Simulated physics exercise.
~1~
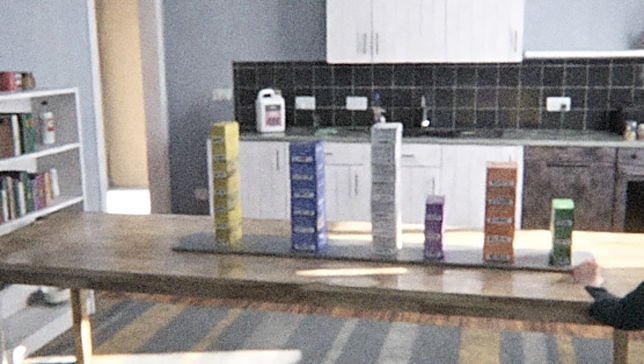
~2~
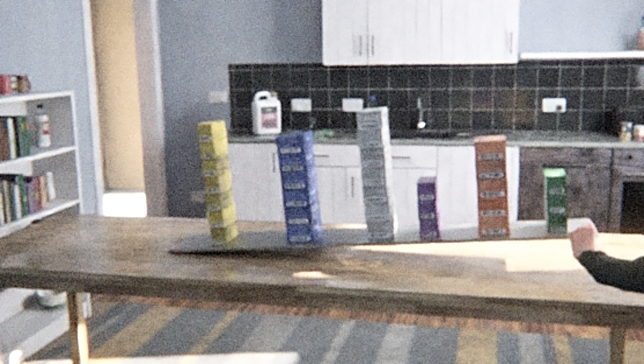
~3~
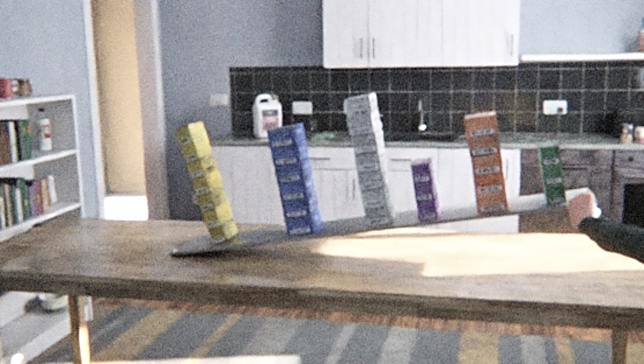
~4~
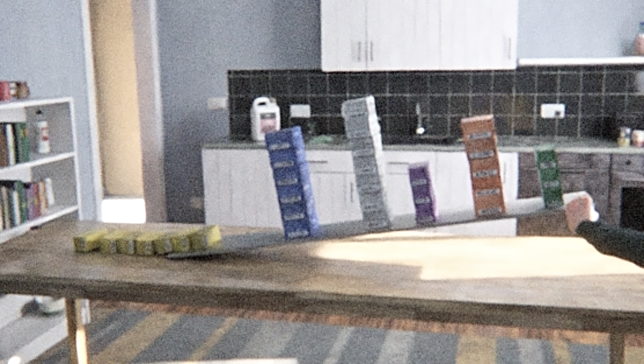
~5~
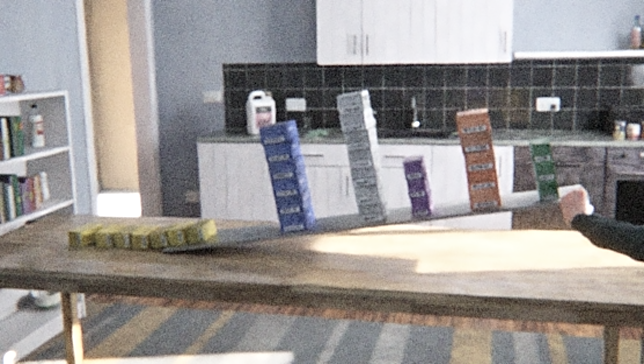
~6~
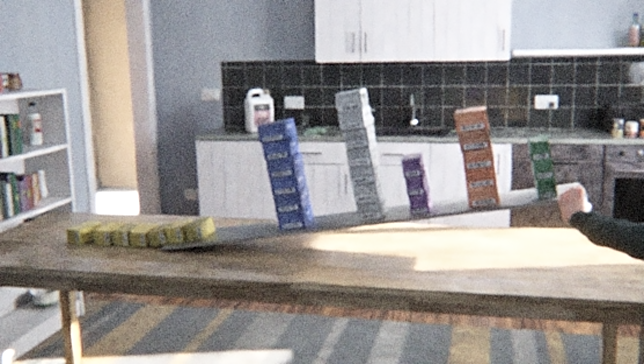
In a kitchen with white cupboards and dark wall tiles, a slightly swaying camera faces a wooden table from the front. Along a flat board on it stand six stacks of small packets, from left to right yellow, blue, pale grey, purple, orange and green. A hand at the right lifts that end of the board, and the stacks tilt leftward with it. The yellow stack leans further, then topples left and lies in a row on the table. The hand keeps holding the board raised, and the other five stacks remain standing at a slant.
